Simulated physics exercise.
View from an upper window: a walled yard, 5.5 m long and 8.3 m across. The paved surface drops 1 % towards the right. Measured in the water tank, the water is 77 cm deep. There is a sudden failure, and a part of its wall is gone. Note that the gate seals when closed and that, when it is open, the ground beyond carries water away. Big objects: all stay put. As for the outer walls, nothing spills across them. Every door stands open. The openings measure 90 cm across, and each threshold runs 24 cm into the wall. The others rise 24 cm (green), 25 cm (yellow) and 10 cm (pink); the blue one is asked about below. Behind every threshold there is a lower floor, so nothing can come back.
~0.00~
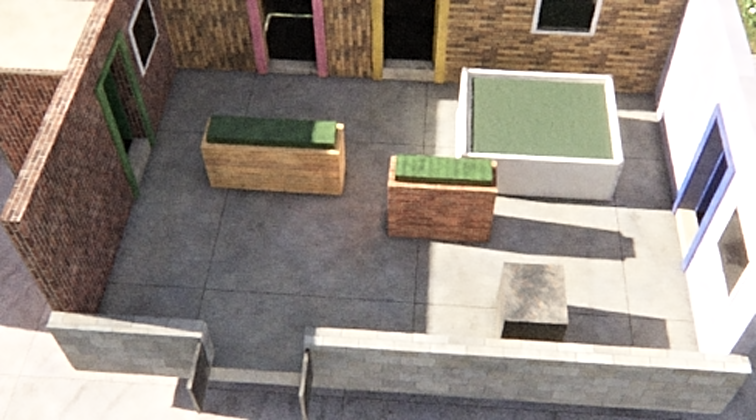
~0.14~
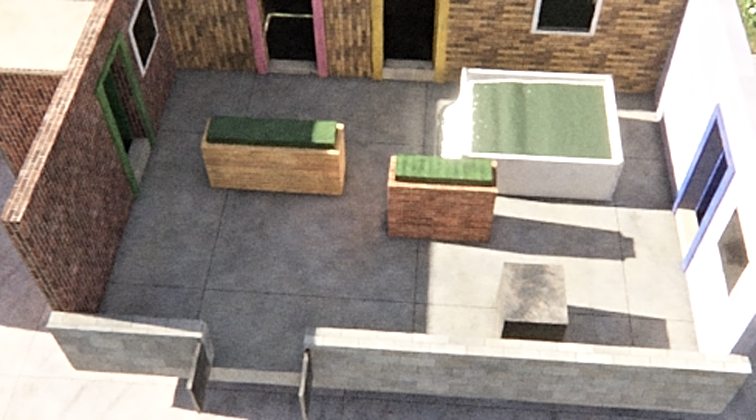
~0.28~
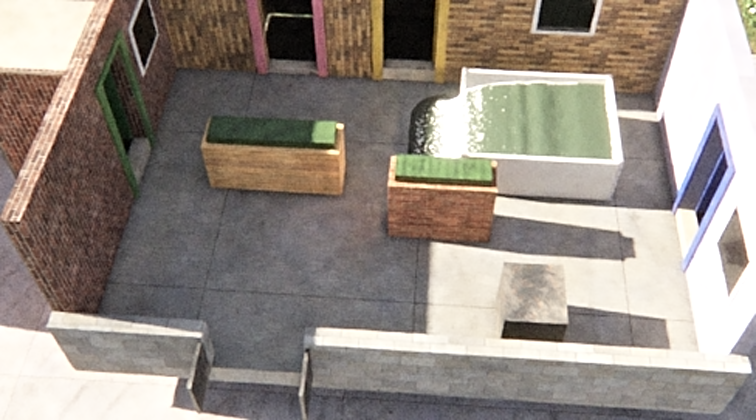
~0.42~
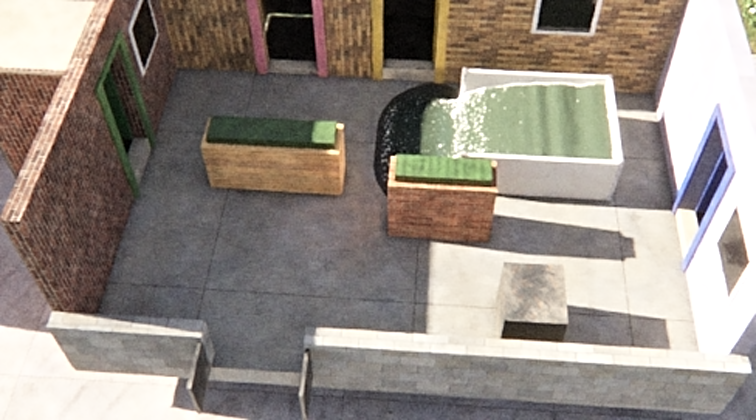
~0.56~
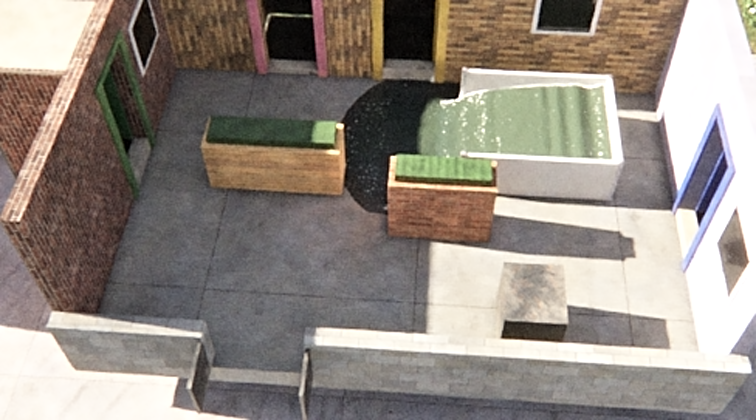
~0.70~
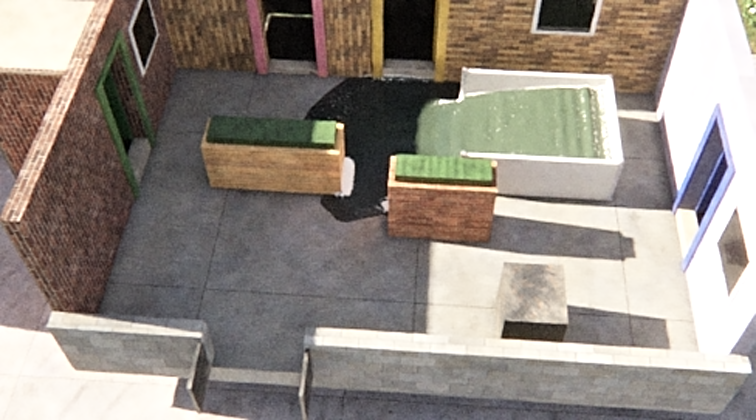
A white-walled tank of greenish water stands at the upper right of a grey paved yard, seen from high above by a still camera. Two wooden or brick boxes topped with green sit left of it, a grey block lies below, and pink, yellow, green and blue doorways line the walls. Water pours from the tank's left end, spreading leftward as a dark, widening sheet around the boxes.
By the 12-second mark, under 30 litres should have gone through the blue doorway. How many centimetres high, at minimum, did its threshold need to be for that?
It needed to be about 9 cm high.
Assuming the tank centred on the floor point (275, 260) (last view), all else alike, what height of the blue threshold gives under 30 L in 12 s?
You'd need some 8.0 cm.
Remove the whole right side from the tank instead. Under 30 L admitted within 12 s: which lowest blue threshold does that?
Estimate: Near 20 cm.
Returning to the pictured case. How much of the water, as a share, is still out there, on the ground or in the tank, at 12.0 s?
What remains is some 86 per cent of the water.
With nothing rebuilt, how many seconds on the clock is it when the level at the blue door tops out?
Roughly 9.5 s.
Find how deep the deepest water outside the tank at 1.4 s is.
I'd estimate roughly 40 cm.
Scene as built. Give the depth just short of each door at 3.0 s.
Blue door 0 cm, green door 17 cm, yellow door 11 cm, pink door 13 cm.
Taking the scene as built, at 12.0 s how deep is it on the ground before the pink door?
You'd measure close to 4.5 cm there.
After 1.4 s water covers 35 % of the floor, deepest (40 cm) near (350, 167); it has not reached the blue door.
After 3.0 s water covers 60 % of the floor, deepest (42 cm) near (185, 78); it has not reached the blue door.
After 12.0 s water covers 100 % of the floor, deepest (14 cm) near (680, 242); 13 cm at the blue door, 0 litres in over its 16 cm threshold.
At the blue door as built, the water arrived by 6.5 s and peaked near 16 cm at 9.4 s.
Run again over the same 12 s with other heights there, 41 litres in over 8 cm, 13 litres over 11 cm. The limit of 30 litres is kept from about 9 cm up.
